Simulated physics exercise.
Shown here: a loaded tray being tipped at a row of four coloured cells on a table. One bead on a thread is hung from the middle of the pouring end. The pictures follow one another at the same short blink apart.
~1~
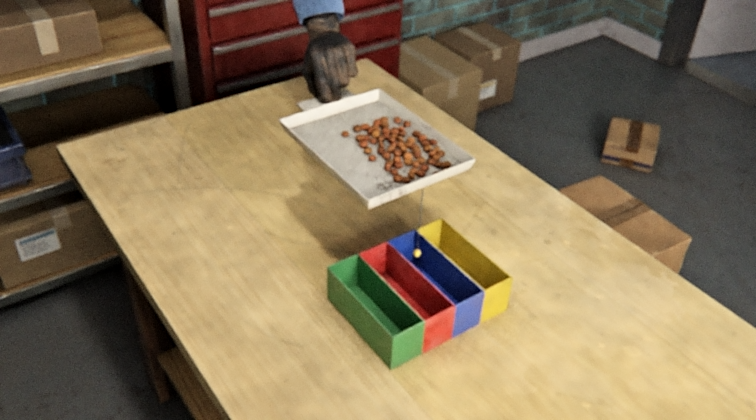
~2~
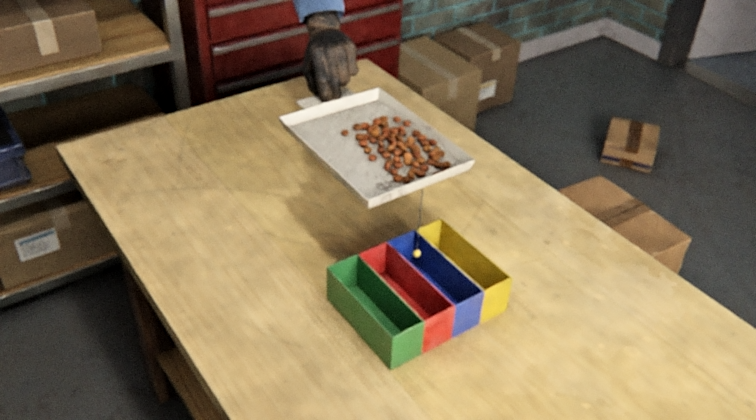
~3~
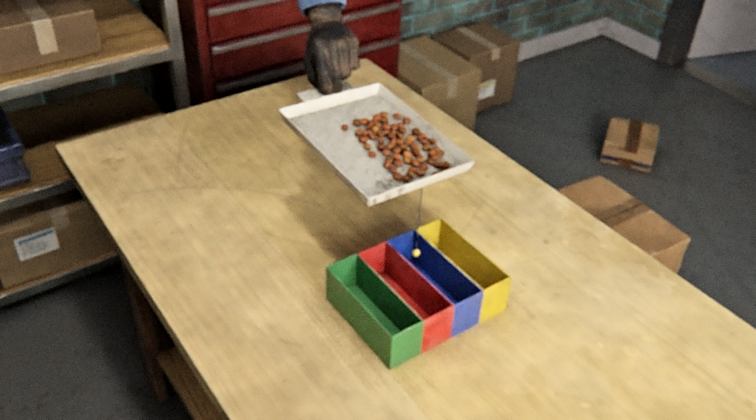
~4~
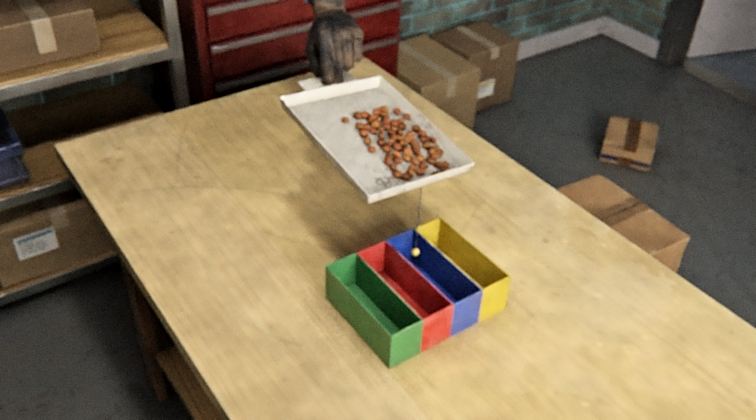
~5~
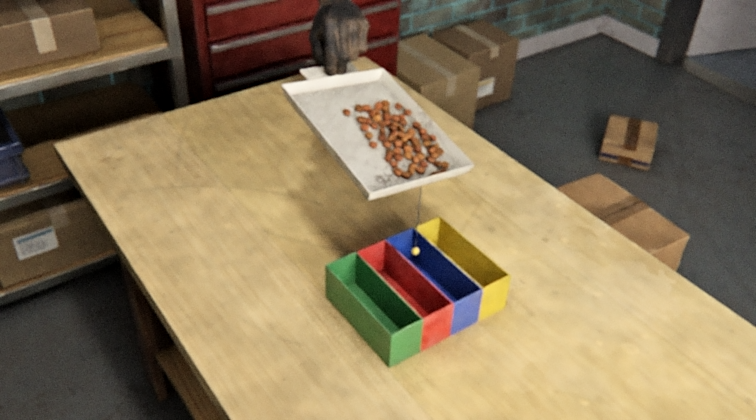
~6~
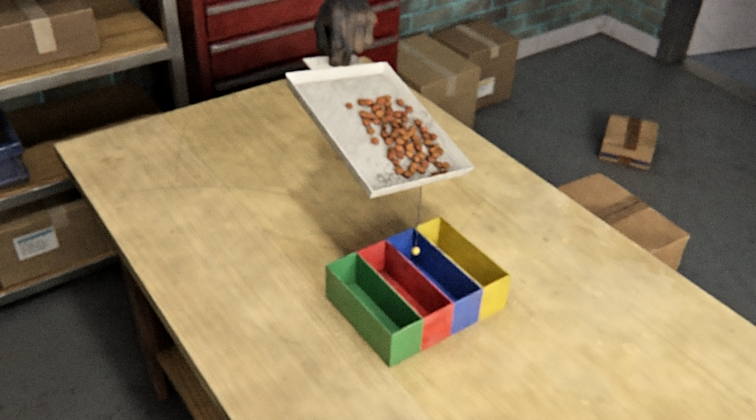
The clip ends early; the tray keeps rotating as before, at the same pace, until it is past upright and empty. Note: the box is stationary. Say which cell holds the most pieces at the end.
At the end the yellow cell holds the most.
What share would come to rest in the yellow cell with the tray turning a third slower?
Estimate: Some 80 %.
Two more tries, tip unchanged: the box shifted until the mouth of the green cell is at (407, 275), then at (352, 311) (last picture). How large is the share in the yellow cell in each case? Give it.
Around 10 and around 0 per cent, in that order.
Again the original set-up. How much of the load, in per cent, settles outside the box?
Share outside: Near 20 %.
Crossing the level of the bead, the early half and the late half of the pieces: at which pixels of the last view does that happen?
Early half (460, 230), late half (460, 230).
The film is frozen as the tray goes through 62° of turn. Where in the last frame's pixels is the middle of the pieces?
Centre estimate: (438, 147).
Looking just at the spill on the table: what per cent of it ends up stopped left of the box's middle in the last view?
Reading: Around 0 %.
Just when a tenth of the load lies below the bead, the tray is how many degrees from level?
My estimate is some 90 degrees.
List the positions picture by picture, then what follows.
The first frame shows corners of the pouring end (369, 198) and (471, 158), level; middle of the load (403, 149), bits of dog kibble; bead on its thread (417, 253); green cell (408, 343); red cell (439, 327); blue cell (468, 312); yellow cell (496, 297).
The second frame shows corners of the pouring end (369, 197) and (470, 159), level; middle of the load (403, 149).
The third frame shows corners of the pouring end (369, 196) and (470, 160), tipped barely, lowest at the right corner; middle of the load (403, 147).
The fourth frame shows corners of the pouring end (370, 193) and (470, 162), tipped a little, lowest at the right corner; middle of the load (403, 144).
The fifth frame shows corners of the pouring end (372, 190) and (470, 163), tipped a little, lowest at the right corner; middle of the load (404, 140).
The sixth frame shows corners of the pouring end (374, 188) and (470, 166), tipped clearly, lowest at the right corner; middle of the load (405, 138); green cell (406, 340); red cell (437, 324); blue cell (467, 309); yellow cell (495, 295).
Just after the last frame, tray tipped steeply; every one on the tray.
A moment on, tray tipped past a quarter turn; about a tenth on the tray; roughly half in the yellow cell; just a few in the blue cell; roughly a third falling or outside the box.
Further on, tray tipped past a quarter turn; the larger part in the yellow cell; roughly a quarter falling or outside the box.
When it is over, tray tipped past a quarter turn; the larger part in the yellow cell; not one in the green cell; not one in the red cell; not one in the blue cell; roughly a quarter outside the box.
